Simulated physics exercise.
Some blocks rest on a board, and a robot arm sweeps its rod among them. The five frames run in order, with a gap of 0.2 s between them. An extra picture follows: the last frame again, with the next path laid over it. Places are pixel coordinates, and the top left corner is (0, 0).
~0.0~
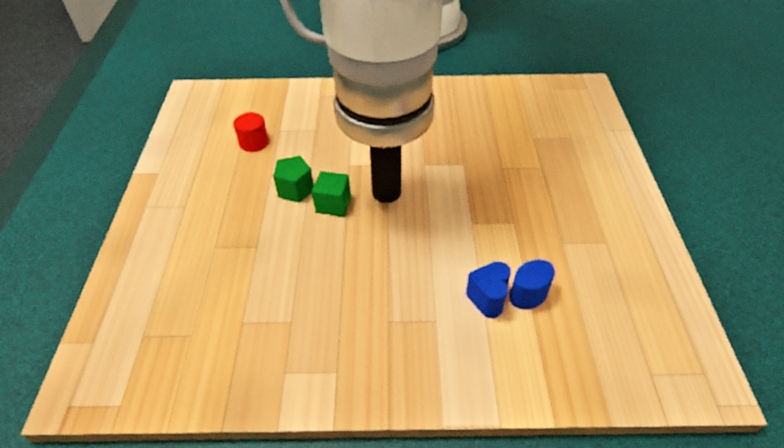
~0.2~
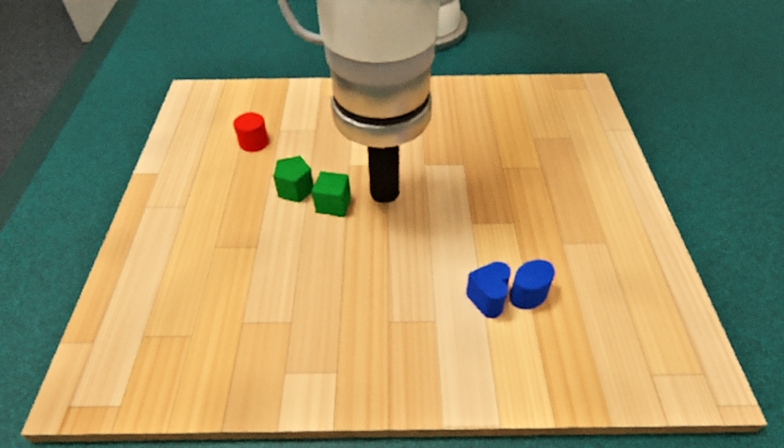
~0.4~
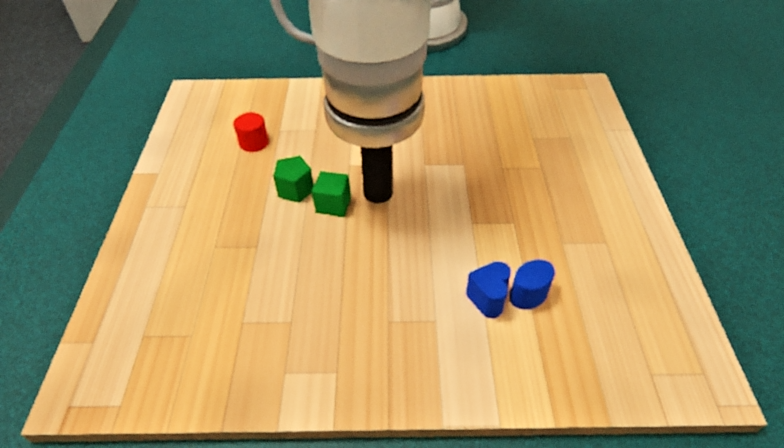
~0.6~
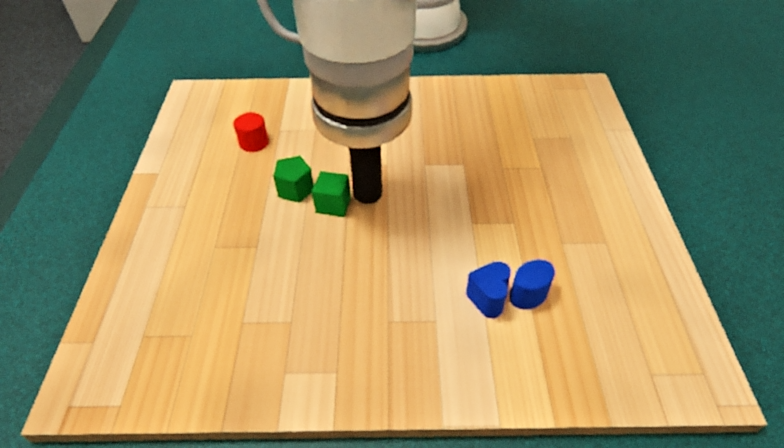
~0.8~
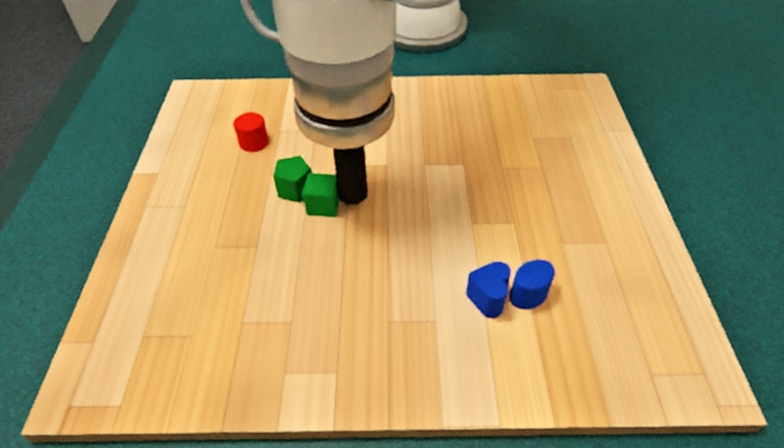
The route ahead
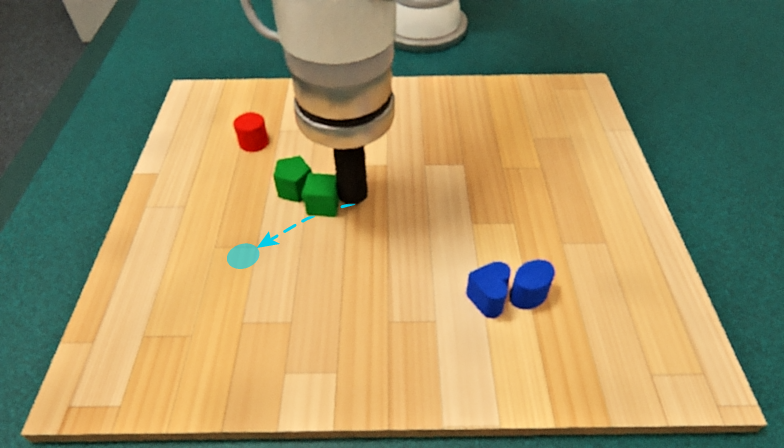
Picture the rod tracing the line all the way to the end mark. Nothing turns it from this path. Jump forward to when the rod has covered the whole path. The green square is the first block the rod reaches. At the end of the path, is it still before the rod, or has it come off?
By then it is beside or behind the rod.
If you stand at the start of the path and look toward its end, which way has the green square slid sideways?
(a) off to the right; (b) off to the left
The one that fits is a, off to the right.
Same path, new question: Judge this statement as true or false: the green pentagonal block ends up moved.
That claim is true.
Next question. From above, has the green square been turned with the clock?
Yes, I think so.
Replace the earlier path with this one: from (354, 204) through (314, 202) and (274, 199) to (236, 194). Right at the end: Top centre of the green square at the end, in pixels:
Its top middle is near (240, 197).
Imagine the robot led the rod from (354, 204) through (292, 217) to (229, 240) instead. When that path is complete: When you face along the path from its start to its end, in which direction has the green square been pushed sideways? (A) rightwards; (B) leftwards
I'll go with A - rightwards.
Drawn move, from (354, 204) by way of (298, 224) to (243, 256).
On the path given first. One third of the way, rod (314, 206); green pentagonal block (278, 165), turned 30° clockwise; green square (279, 192), turned 10° clockwise.
Two thirds of the way, rod (277, 225); green pentagonal block (278, 165), turned 30° clockwise; green square (257, 195), turned 40° clockwise.
At the end, rod (240, 247); green pentagonal block (278, 165), turned 30° clockwise; green square (256, 195), turned 40° clockwise.
